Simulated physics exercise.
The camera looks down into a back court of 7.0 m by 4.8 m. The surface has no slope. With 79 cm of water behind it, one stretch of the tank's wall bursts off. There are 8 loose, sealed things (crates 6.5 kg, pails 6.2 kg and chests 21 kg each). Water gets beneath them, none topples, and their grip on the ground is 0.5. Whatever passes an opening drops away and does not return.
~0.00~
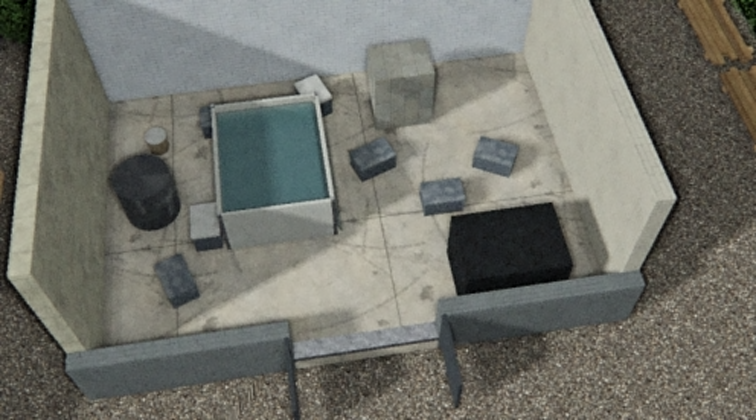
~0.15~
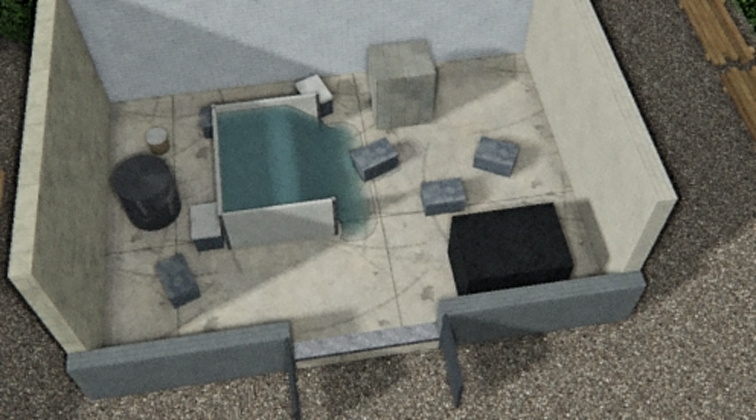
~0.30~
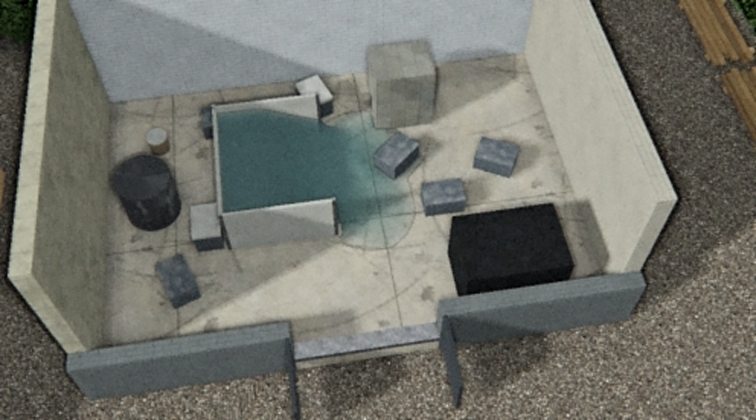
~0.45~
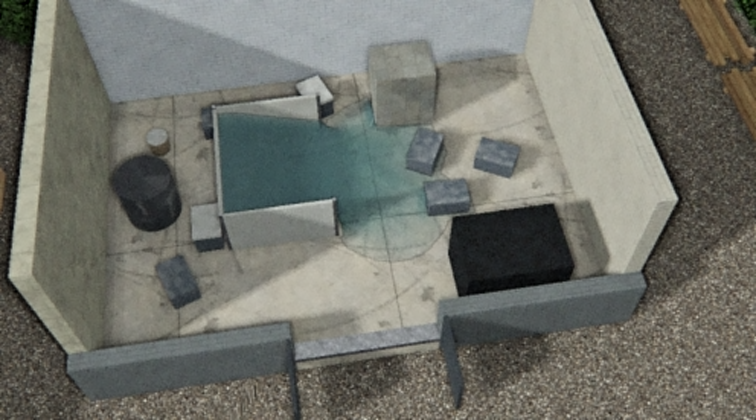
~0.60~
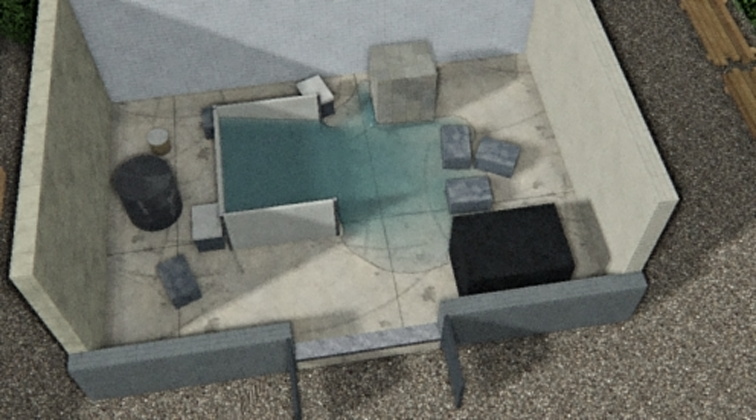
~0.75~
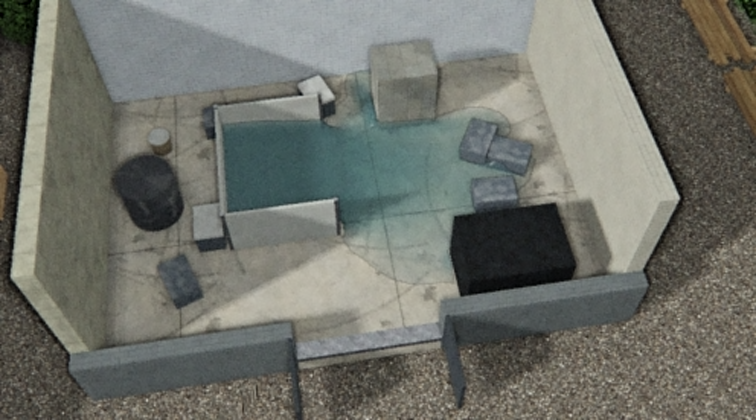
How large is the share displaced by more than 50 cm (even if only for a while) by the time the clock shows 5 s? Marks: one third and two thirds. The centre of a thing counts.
That comes to between one and two thirds.
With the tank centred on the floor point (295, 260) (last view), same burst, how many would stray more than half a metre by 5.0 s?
In that case 4 of them.
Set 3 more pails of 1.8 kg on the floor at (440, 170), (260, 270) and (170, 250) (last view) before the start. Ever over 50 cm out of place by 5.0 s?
In that order: More, less, under.
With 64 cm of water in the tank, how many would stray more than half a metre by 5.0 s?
In that case 3 of them.
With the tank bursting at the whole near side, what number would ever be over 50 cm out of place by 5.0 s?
Then 1.
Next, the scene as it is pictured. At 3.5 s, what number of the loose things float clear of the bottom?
At that moment 3.
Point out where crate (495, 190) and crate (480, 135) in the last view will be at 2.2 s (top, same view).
Around (567, 183) and (510, 42).
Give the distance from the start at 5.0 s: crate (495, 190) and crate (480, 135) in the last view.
In turn: 120 cm, 150 cm.
After 1.1 s 3 of 8 are over 50 cm from their spots; 1 afloat.
After 2.2 s 3 of 8 are over 50 cm from their spots; 3 afloat.
After 3.5 s 3 of 8 are over 50 cm from their spots; 3 afloat.
After 5.0 s 4 of 8 are over 50 cm from their spots, and 4 have been at some point; 3 afloat.
